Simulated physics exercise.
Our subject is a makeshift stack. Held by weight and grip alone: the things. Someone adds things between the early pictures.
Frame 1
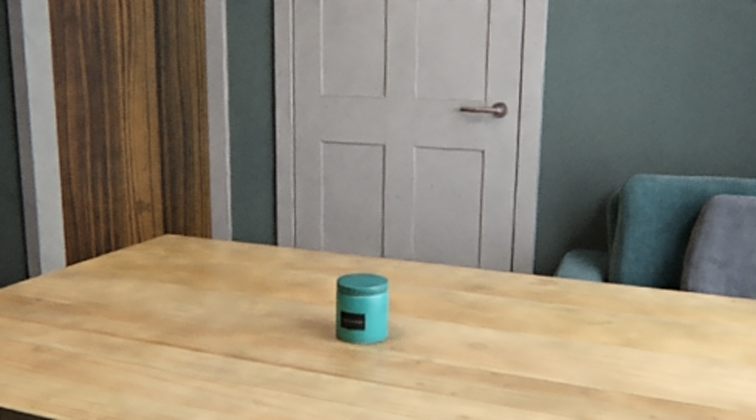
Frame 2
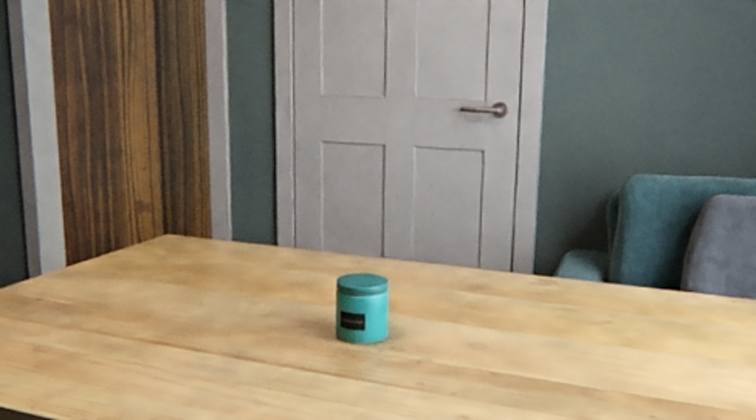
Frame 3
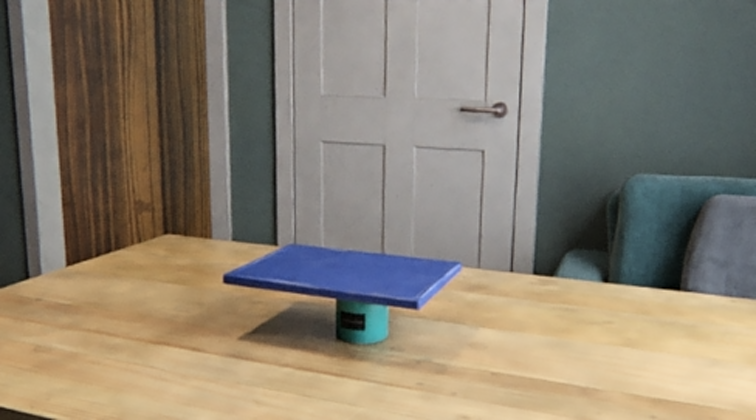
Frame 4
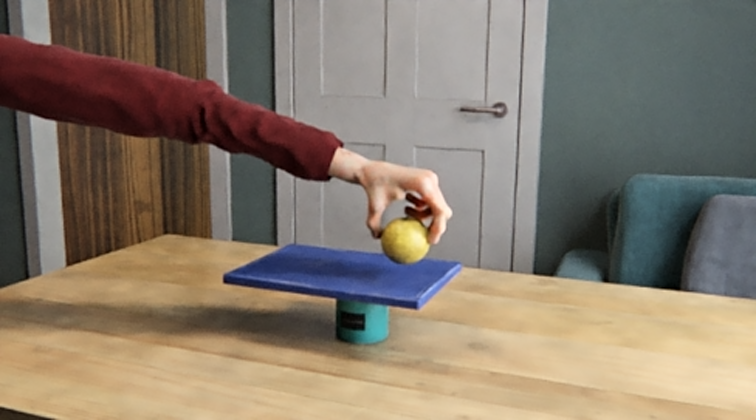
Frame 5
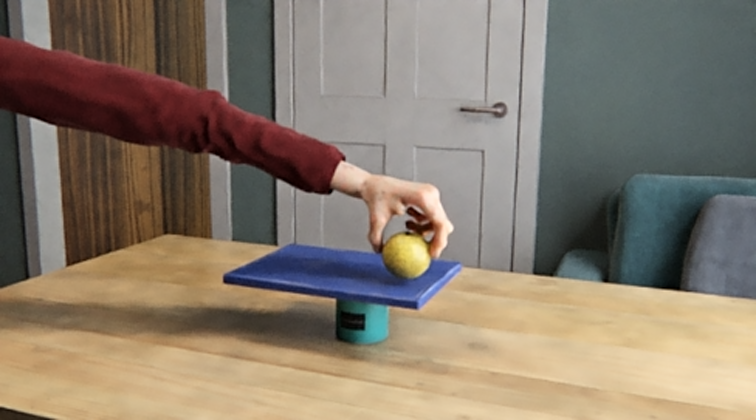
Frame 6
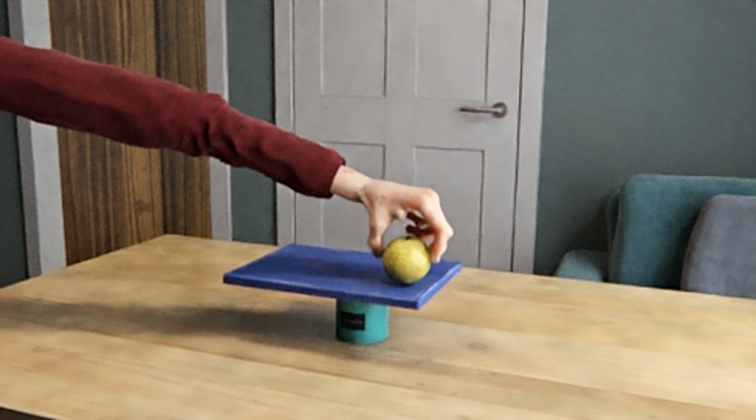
A flat blue board appeared on top of a small turquoise jar on a wooden table, then a hand in a dark red sleeve lowered a yellow apple onto the board's right side.
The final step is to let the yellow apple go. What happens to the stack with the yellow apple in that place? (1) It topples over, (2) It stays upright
It stays upright.
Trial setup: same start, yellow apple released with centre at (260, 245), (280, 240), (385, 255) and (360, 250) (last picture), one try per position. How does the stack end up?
Topples, topples, stands firm, stands firm.
Then, 0.30 s after the last picture, nothing has stirred.
Then, 1.00 s after the last picture, yellow apple resting near (407, 260).
At rest, all 3 in place. Seen from the same camera at the end, yellow apple near (407, 260). The stack keeps its balance.
